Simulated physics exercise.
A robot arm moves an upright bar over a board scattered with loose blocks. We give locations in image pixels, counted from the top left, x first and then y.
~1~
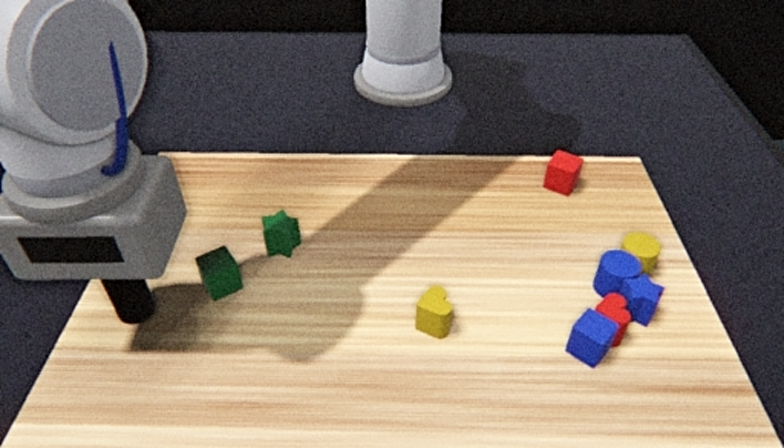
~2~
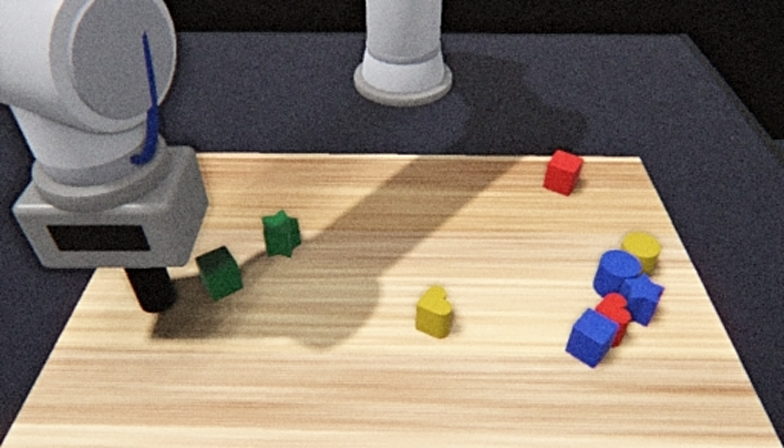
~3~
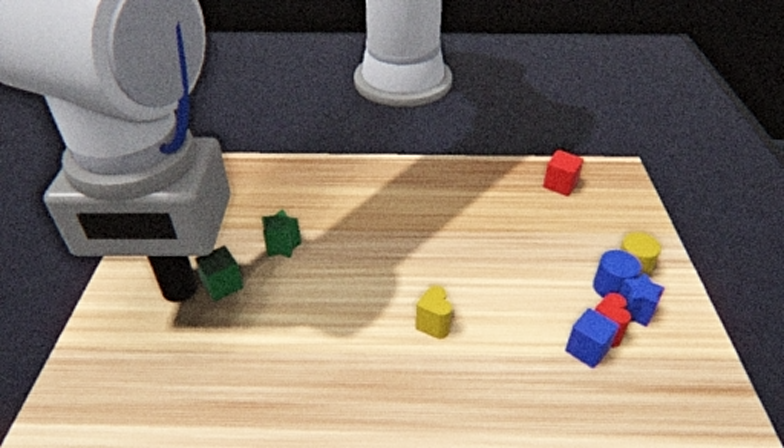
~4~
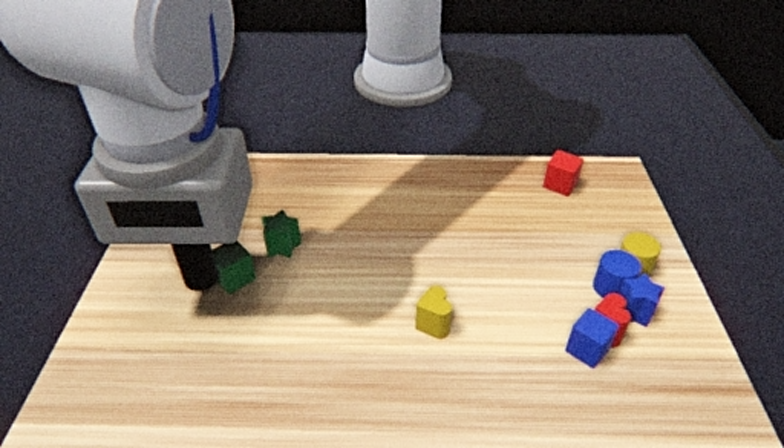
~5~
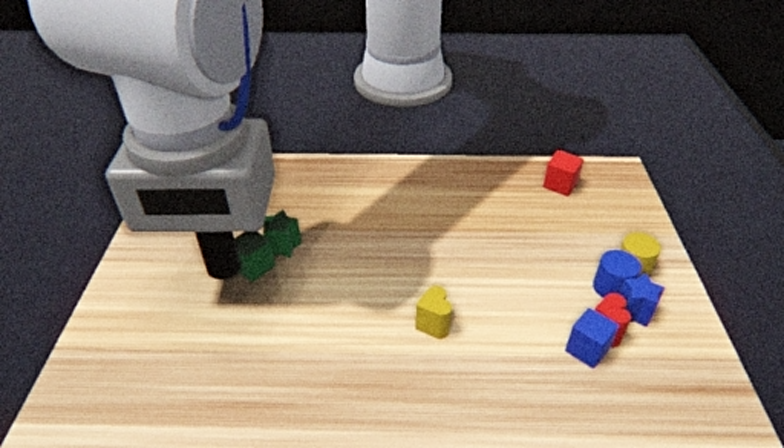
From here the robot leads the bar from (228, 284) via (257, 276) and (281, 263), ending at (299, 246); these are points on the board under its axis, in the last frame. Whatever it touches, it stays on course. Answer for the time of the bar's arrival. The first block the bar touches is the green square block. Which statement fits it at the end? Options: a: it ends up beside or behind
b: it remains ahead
b: It remains ahead.
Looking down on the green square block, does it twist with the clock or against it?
Counterclockwise rotation.
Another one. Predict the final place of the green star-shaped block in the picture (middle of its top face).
It is going to be at (312, 183).
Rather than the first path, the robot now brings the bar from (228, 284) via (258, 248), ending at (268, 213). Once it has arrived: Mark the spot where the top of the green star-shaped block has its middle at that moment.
So, by the moment the path ends, you'll find the top centre of the green star-shaped block at (319, 203).
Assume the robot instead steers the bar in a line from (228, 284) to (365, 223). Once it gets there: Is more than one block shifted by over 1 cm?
The answer is yes.
On the path given first. Halfway along, bar at (267, 254); green square block at (277, 223), turned 35° anticlockwise; green star-shaped block at (297, 205), turned 10° clockwise.
At the end, bar at (296, 230); green square block at (299, 201), turned 45° anticlockwise; green star-shaped block at (312, 183).
